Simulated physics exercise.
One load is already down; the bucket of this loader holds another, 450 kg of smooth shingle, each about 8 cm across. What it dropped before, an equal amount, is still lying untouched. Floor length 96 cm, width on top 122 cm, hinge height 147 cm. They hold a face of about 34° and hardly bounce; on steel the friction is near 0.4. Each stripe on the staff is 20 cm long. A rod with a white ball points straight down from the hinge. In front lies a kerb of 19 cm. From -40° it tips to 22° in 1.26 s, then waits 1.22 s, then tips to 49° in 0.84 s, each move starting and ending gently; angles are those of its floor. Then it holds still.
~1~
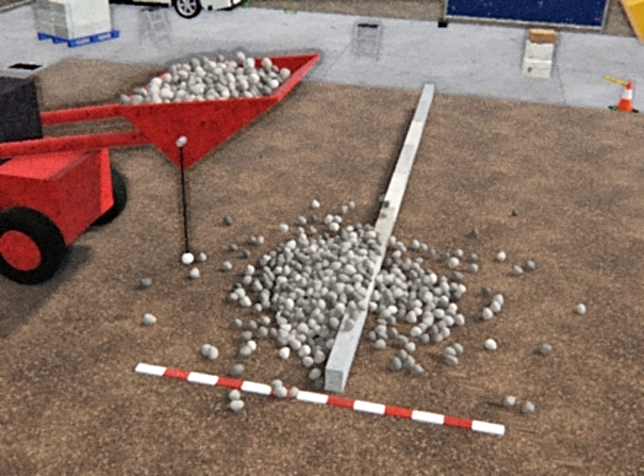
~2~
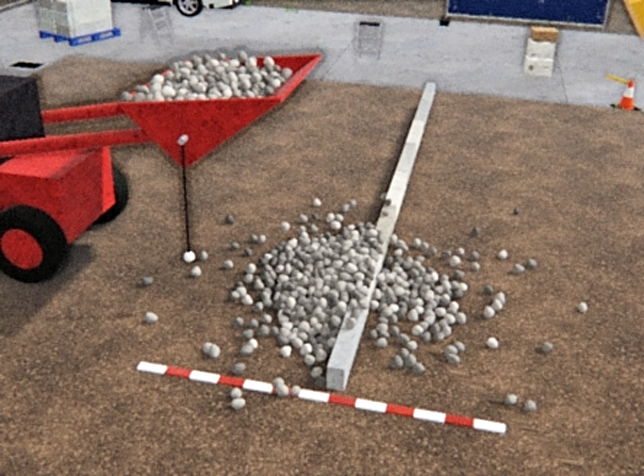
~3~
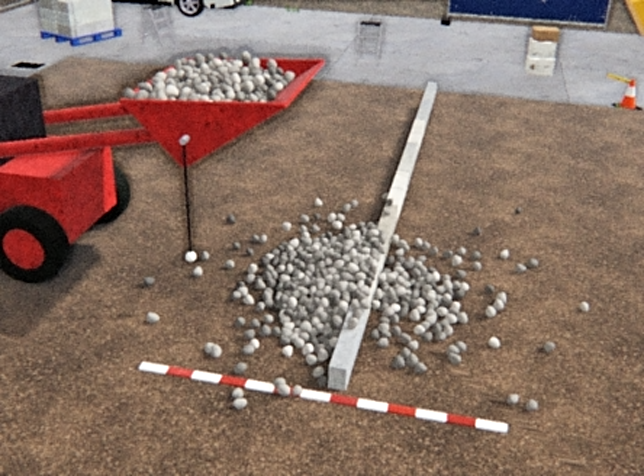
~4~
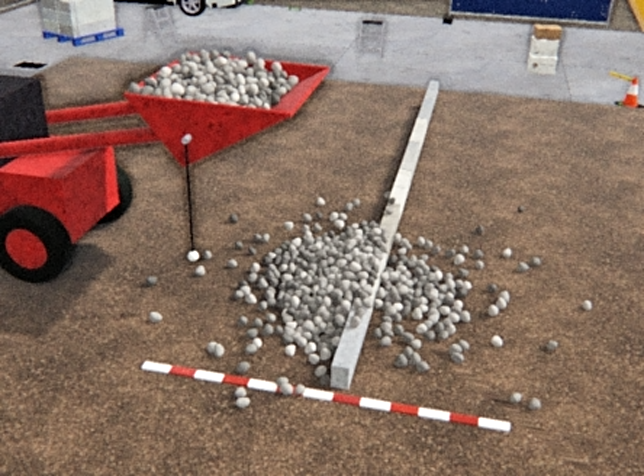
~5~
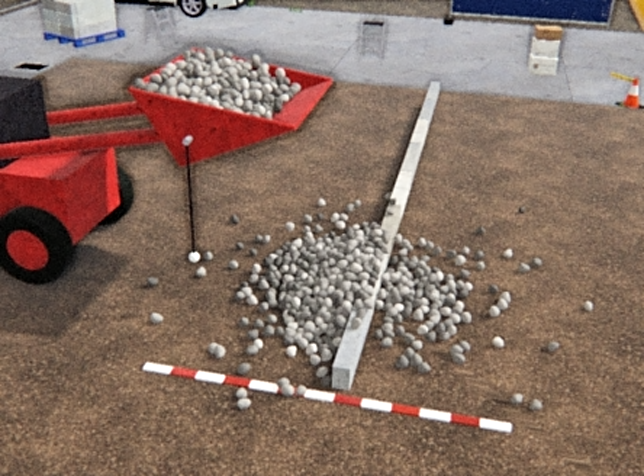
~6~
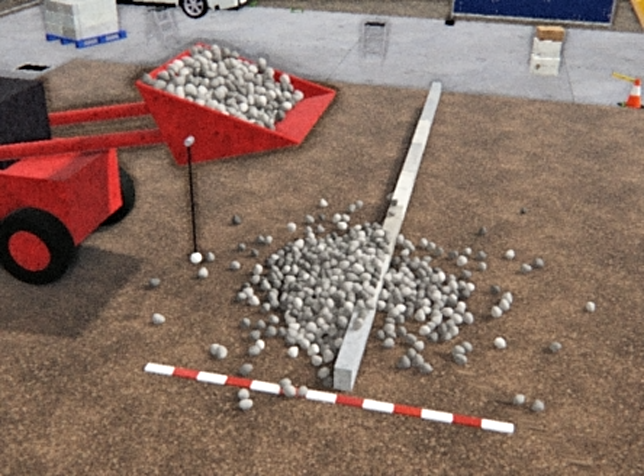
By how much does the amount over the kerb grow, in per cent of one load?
Roughly 41 per cent of a load more.
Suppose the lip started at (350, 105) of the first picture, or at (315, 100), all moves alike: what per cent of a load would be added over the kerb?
First some 100, then 85 per cent.
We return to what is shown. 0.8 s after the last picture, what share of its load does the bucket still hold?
Roughly 85 per cent is still inside.
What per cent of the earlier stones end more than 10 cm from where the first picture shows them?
About 15 per cent.
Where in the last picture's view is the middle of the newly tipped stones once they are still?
Their middle is at about (359, 274).
Then, 0.4 s after the last picture the floor is at 12°; in per cent of one load, 100 in the bucket, 78 on this side of the kerb, 22 over the kerb; the foremost stones are at (537, 298).
Then, 0.8 s after the last picture the floor is at 22°; in per cent of one load, 87 in the bucket, 91 on this side of the kerb, 22 over the kerb; the foremost stones are at (537, 298).
Then, 3.2 s after the last picture the floor is at 49°; in per cent of one load, 0 in the bucket, 137 on this side of the kerb, 63 over the kerb; the foremost stones are at (577, 359).
Then, 5.9 s after the last picture the floor is at 49°; in per cent of one load, 0 in the bucket, 137 on this side of the kerb, 63 over the kerb; the foremost stones are at (577, 359). Net gain over the kerb, 41.
